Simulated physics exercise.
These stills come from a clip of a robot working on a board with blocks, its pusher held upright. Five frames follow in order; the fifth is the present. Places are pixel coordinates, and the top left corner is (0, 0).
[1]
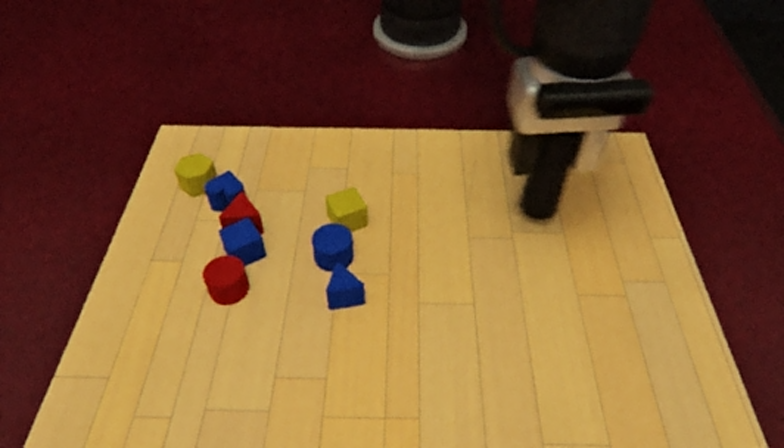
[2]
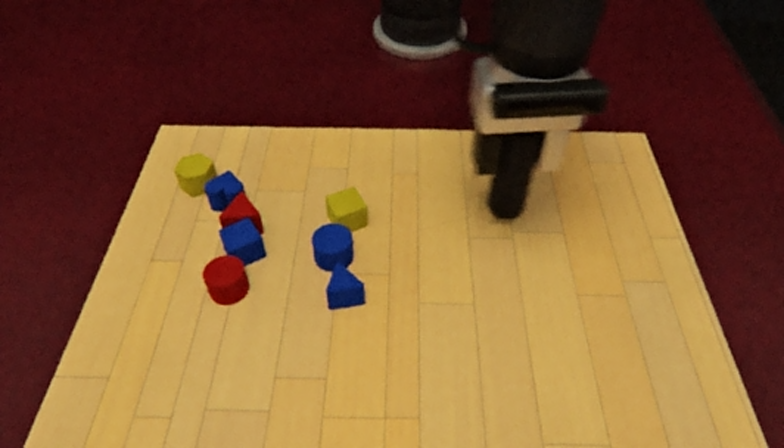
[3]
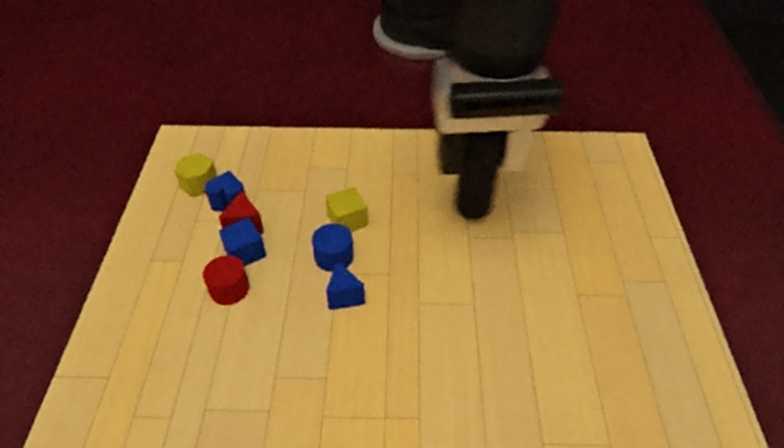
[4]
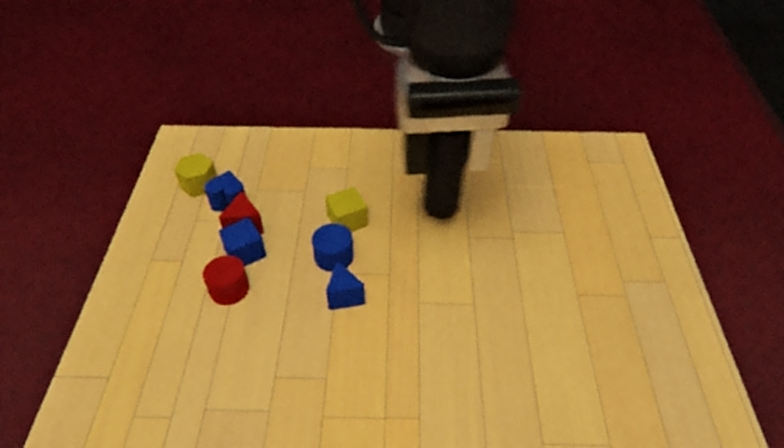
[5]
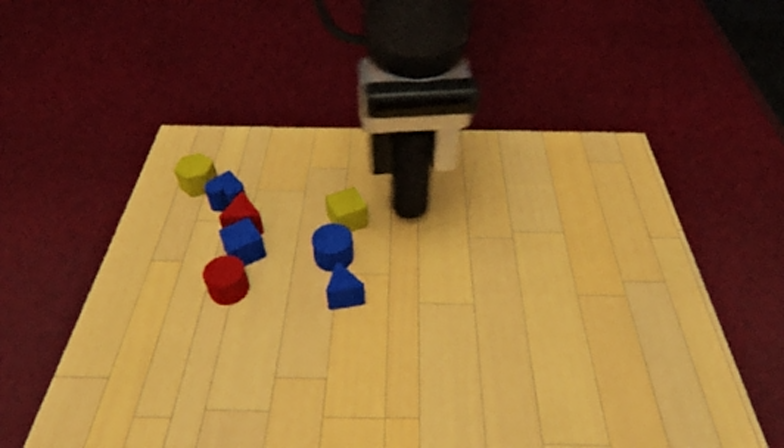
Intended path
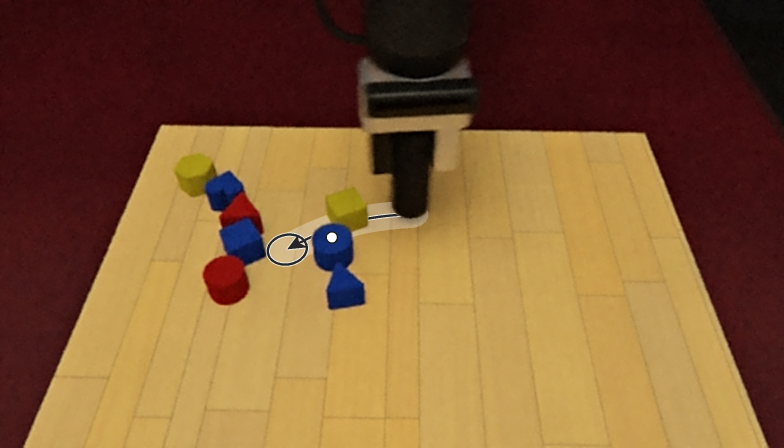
On a pale wooden board set against a dark red surface, red, blue and yellow blocks sit scattered toward the left while a black robot arm points down near the upper right. The arm slides steadily left along the board's far side, drawing near the yellow block, and the blocks stay still.
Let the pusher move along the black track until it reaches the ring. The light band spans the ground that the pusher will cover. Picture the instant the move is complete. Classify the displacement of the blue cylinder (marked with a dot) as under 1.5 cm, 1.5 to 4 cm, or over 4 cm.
Its displacement is below 1.5 cm.
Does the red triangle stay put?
Short answer: No.
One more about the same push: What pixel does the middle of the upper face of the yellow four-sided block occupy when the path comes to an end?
Somewhere near (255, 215).
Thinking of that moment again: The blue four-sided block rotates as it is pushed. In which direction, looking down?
From above, it looks like the blue four-sided block goes counterclockwise.
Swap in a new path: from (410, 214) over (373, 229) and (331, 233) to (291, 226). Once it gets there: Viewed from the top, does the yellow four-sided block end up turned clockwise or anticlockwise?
From above, the yellow four-sided block will be seen to turn clockwise.
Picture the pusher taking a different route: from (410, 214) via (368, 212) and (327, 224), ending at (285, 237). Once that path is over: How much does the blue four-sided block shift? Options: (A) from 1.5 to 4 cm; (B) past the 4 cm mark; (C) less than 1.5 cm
The one that fits is A, from 1.5 to 4 cm.
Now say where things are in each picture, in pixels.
The first picture shows pusher tip at (539, 206); block tops, red triangle at (240, 207); blue four-sided block at (240, 233); blue cylinder at (332, 237); yellow four-sided block at (346, 201).
The second picture shows pusher at (506, 206); blocks unchanged.
The third picture shows pusher at (473, 206); blocks unchanged.
The fourth picture shows pusher at (441, 206); blocks unchanged.
The fifth picture shows pusher at (410, 205); red triangle at (240, 207); blue four-sided block at (240, 233); blue cylinder at (332, 237); yellow four-sided block at (346, 201).
Path on the board, from (410, 214) over (347, 223) to (287, 249); the dot is on the blue cylinder.
On the path given first. One third of the way, pusher at (365, 210); yellow four-sided block at (329, 203), turned 20° clockwise.
Two thirds of the way, pusher at (325, 222); blue cylinder at (330, 241); yellow four-sided block at (287, 208), turned 40° clockwise.
At the end, pusher at (286, 241); red triangle at (226, 204), turned 40° clockwise; blue four-sided block at (231, 237), turned 35° anticlockwise; blue cylinder at (329, 243); yellow four-sided block at (255, 215), turned 50° clockwise.
